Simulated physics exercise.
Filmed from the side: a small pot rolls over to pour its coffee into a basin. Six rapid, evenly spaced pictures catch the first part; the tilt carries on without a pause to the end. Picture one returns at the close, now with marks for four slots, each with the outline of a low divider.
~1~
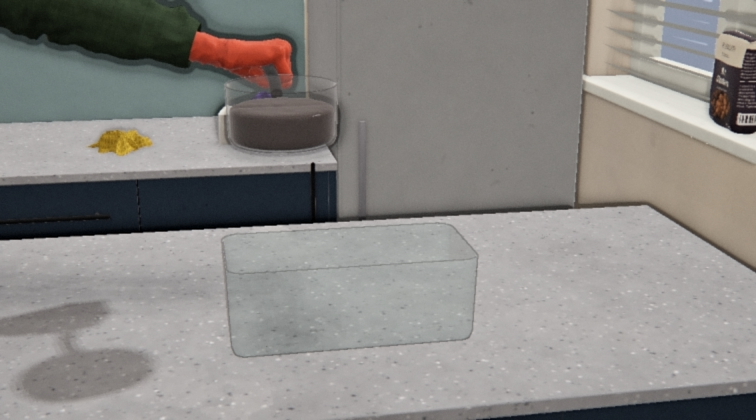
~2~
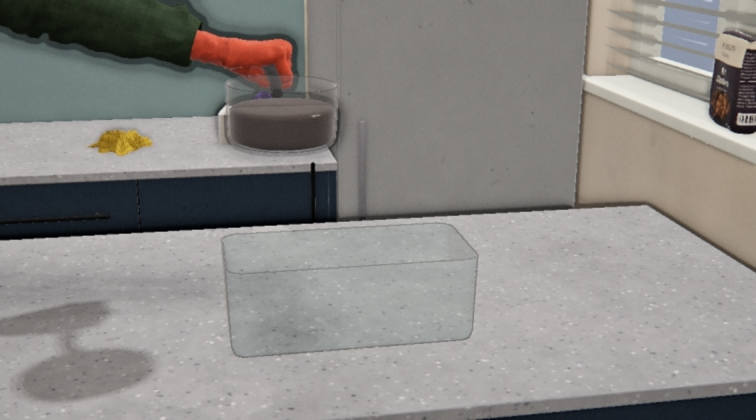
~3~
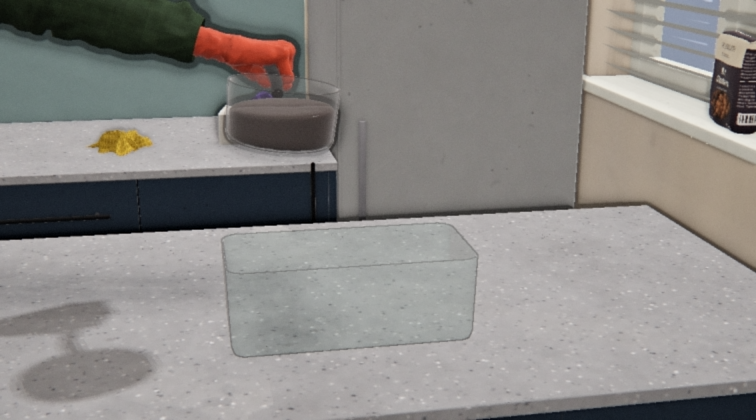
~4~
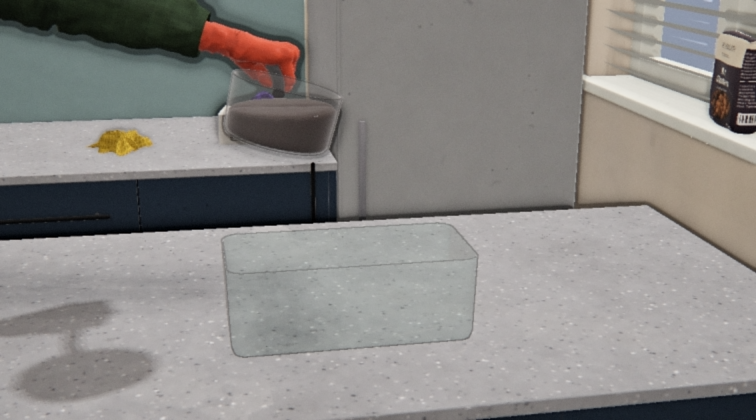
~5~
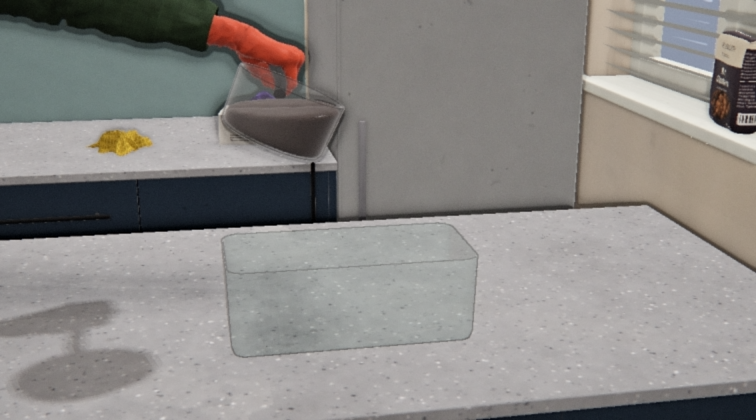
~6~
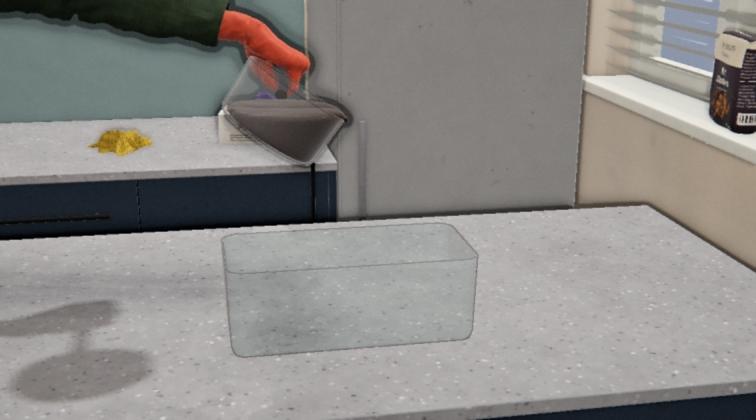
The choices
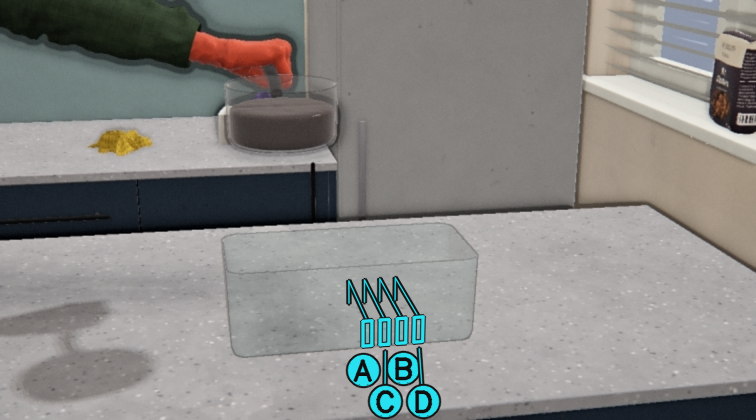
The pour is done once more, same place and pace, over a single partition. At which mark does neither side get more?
Best: B.
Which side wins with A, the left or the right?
The right one.
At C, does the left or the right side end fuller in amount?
The right one.
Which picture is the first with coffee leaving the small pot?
Picture 6.
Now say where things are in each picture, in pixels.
In the first frame, upright, lip at (335, 82); basin from (231, 356) to (472, 337); nothing has left yet.
In the second frame, upright, lip at (335, 83); nothing has left yet.
In the third frame, tipped about 6°, lip at (338, 87); nothing has left yet.
In the fourth frame, tipped about 14°, lip at (340, 95); nothing has left yet.
In the fifth frame, tipped about 24°, lip at (342, 105); nothing has left yet.
In the sixth frame, tipped about 35°, lip at (342, 117); coffee is over the lip, down to (342, 117).
In cyan, A at (368, 352); B at (402, 349); C at (385, 351); D at (419, 348).
With A, about 12 % ends left of the wall and 86 % right of it.
With B, about 51 % ends left of the wall and 48 % right of it.
With C, about 29 % ends left of the wall and 71 % right of it.
With D, about 79 % ends left of the wall and 20 % right of it.
